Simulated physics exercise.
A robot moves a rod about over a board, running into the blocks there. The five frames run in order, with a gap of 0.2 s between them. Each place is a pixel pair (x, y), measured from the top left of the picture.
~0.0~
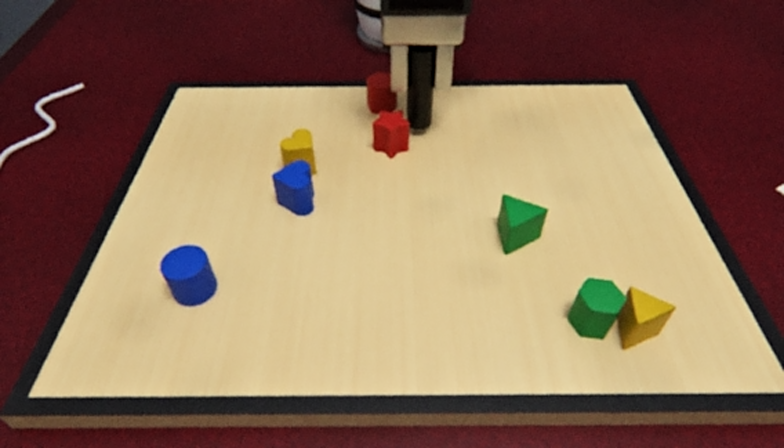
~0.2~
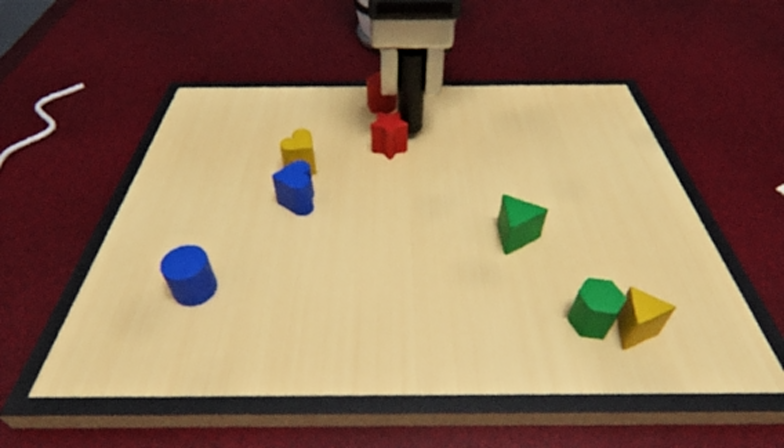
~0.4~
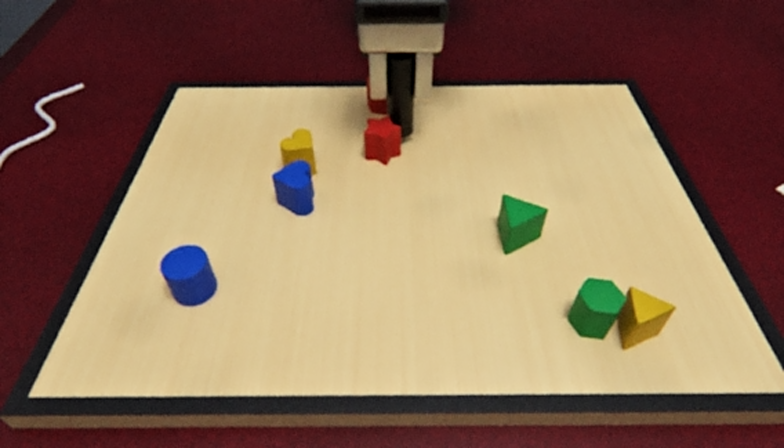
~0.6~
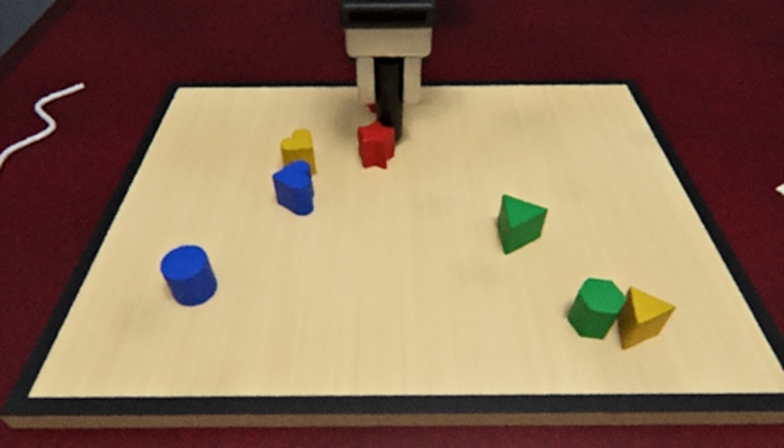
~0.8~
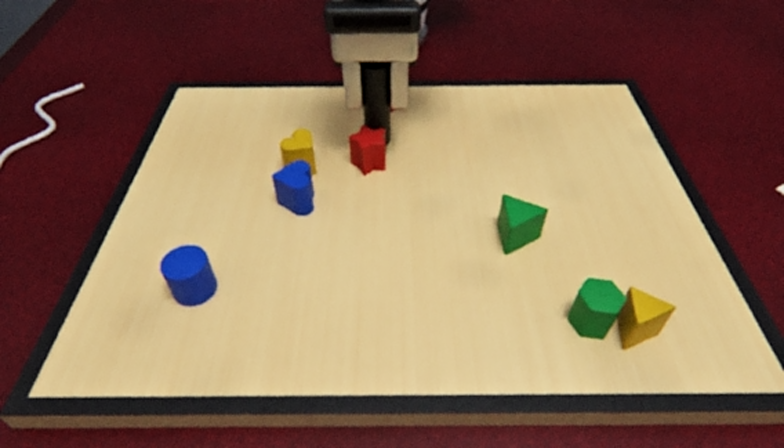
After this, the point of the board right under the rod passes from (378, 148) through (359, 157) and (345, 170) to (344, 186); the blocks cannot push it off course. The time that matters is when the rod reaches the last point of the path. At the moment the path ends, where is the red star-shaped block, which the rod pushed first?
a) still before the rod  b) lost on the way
Answer: A.
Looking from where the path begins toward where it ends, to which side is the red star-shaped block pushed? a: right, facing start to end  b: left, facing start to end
b
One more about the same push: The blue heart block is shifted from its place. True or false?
It is false.
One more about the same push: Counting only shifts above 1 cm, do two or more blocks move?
My answer is no.
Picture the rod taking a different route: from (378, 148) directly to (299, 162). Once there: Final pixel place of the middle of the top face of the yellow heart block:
Its top middle will sit at (275, 149).
The first path, step by step. Halfway along, rod at (350, 155); red star-shaped block at (355, 151), turned 35° anticlockwise.
At the end, rod at (343, 178); blue heart block unmoved; yellow heart block unmoved; red star-shaped block at (357, 173), turned 55° anticlockwise.
